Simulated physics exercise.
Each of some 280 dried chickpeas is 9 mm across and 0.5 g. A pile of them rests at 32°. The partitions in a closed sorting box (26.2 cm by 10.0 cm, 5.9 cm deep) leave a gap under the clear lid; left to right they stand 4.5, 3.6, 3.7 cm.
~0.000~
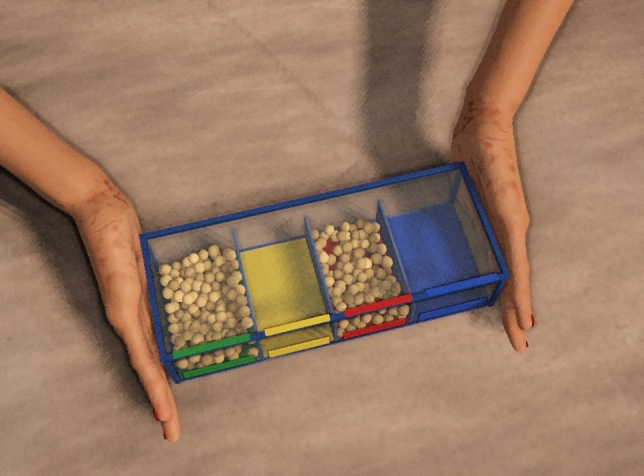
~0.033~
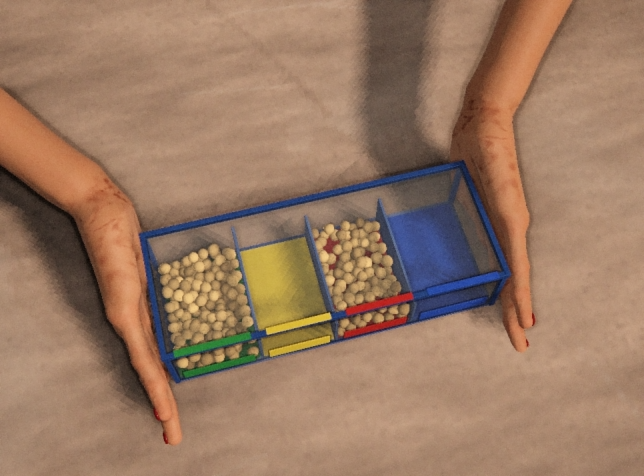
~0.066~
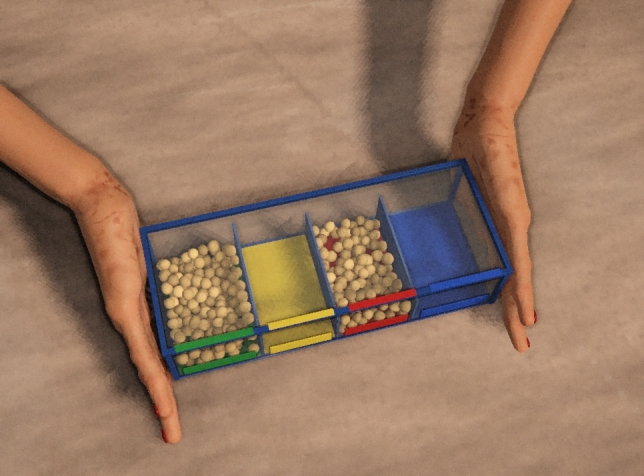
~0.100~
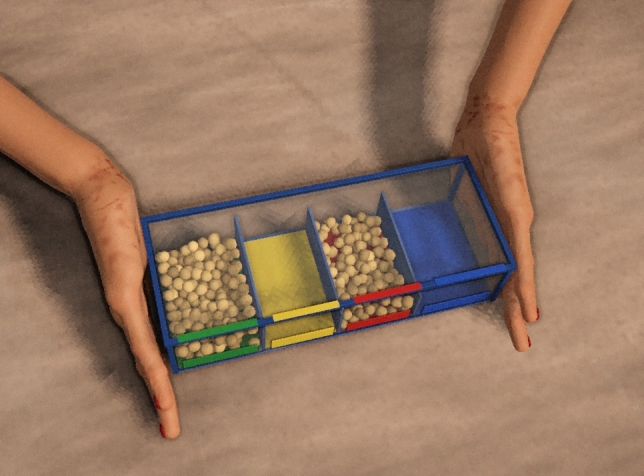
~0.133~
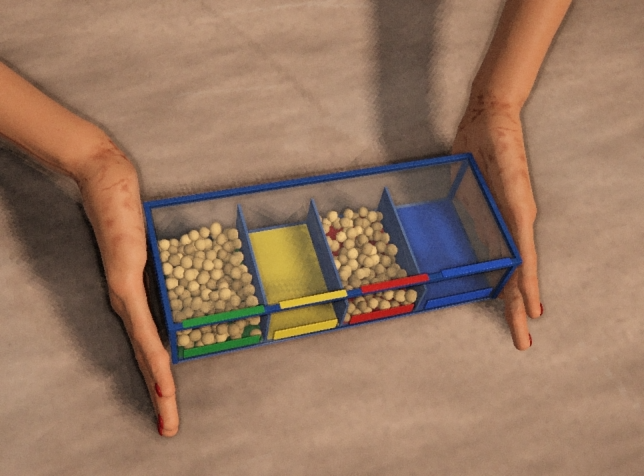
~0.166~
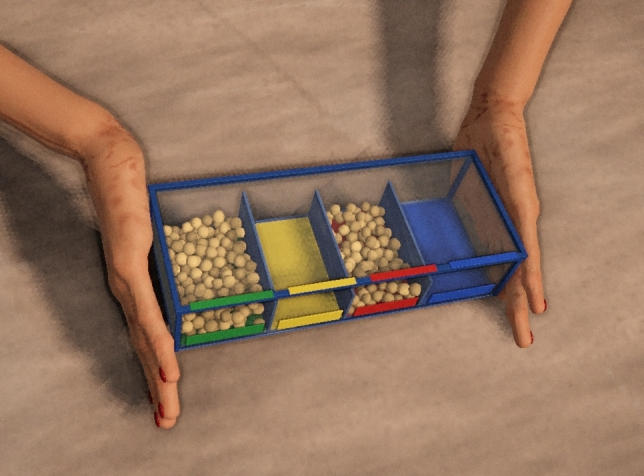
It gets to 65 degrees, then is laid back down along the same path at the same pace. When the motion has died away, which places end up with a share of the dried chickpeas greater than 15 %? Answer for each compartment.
Red - yes; blue - no; green - yes; yellow - no.
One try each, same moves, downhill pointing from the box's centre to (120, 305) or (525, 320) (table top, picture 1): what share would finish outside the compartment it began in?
Approximately 0 percent, then 5 percent.
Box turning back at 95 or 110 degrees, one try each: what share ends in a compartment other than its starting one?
Some 30 and 35 per cent.
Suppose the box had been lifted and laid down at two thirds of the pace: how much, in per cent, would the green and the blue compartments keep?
Then green would get 55 per cent, while blue would get 0 per cent.
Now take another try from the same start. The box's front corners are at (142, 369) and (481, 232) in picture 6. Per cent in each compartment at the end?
Red = 35 %; blue = 0 %; green = 60 %; yellow = 5 %.
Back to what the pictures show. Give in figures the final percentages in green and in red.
Green: 55; red: 40.
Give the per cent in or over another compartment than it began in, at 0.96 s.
Near 5 per cent of it.
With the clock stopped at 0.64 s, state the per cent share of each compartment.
In per cent: Red 40, blue 0, green 60, yellow 0.
Then, at 0.64 s, tilt 65 degrees; red 40 %, green 60 %.
After 0.96 s, tilt 27 degrees; red 40 %, green 55 %.
After 1.38 s, tilt 0 degrees; red 40 %, green 55 %.
In the end, at 1.9 s, red 40 %, blue 0 %, green 55 %, yellow 0 %.
